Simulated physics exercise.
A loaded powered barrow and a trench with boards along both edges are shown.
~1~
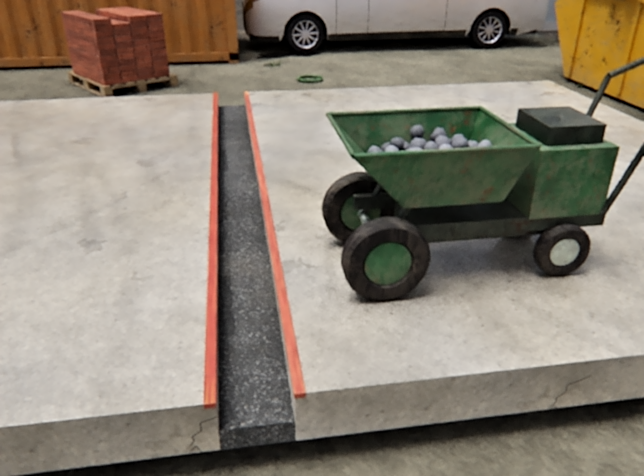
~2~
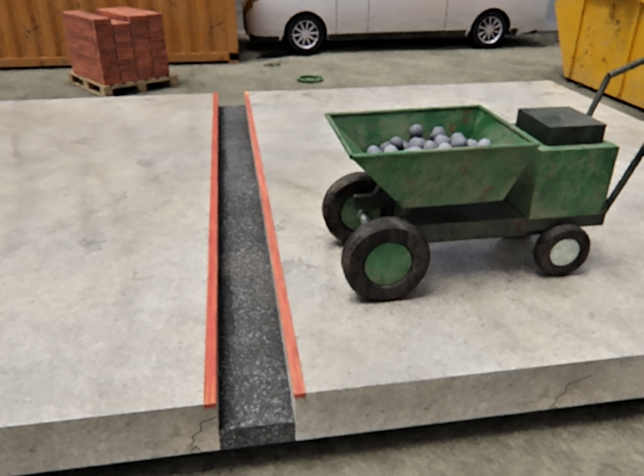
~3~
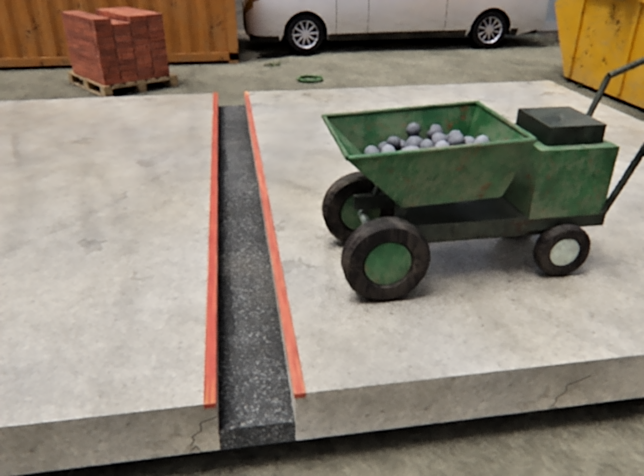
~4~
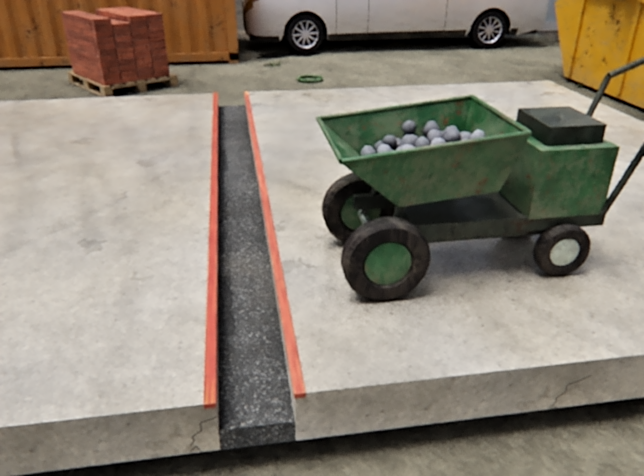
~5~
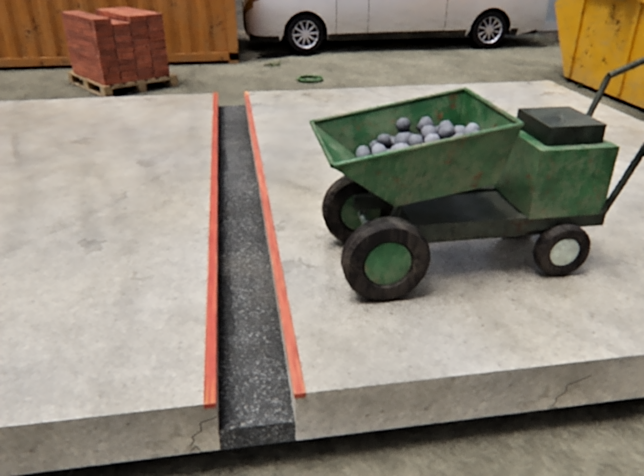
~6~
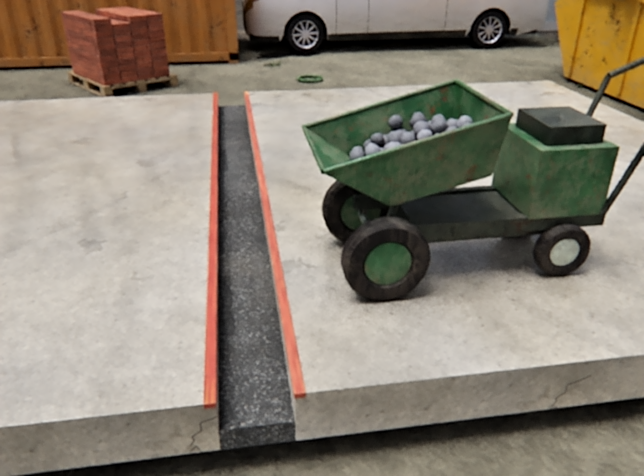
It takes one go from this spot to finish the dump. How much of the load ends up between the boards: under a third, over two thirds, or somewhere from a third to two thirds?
Inside: Beyond two thirds.
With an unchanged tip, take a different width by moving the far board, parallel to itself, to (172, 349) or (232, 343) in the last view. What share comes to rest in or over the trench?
First case 100 %, second case 50 %.
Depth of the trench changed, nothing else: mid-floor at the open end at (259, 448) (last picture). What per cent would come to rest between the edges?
90 per cent, roughly.
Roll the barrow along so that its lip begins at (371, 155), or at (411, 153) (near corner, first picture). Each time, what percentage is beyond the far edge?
Roughly 10 and 0 percent respectively.
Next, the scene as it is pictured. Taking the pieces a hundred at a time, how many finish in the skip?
Estimate: 0 %, roughly.
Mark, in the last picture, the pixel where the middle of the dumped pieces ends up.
Somewhere around (235, 287) in the final view.
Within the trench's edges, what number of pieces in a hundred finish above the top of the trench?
My best guess is some 10 per cent.
Shortly afterwards, skip tipped steeply; the whole lot in the skip.
Next, skip tipped right over; the bulk in the skip; near a quarter in or heaped over the trench; only a few beyond it; only a few falling.
Some moments later, skip tipped right over; the bulk in or heaped over the trench; near a quarter beyond it.
In the end, skip tipped right over; the bulk in or heaped over the trench; near a quarter beyond it.
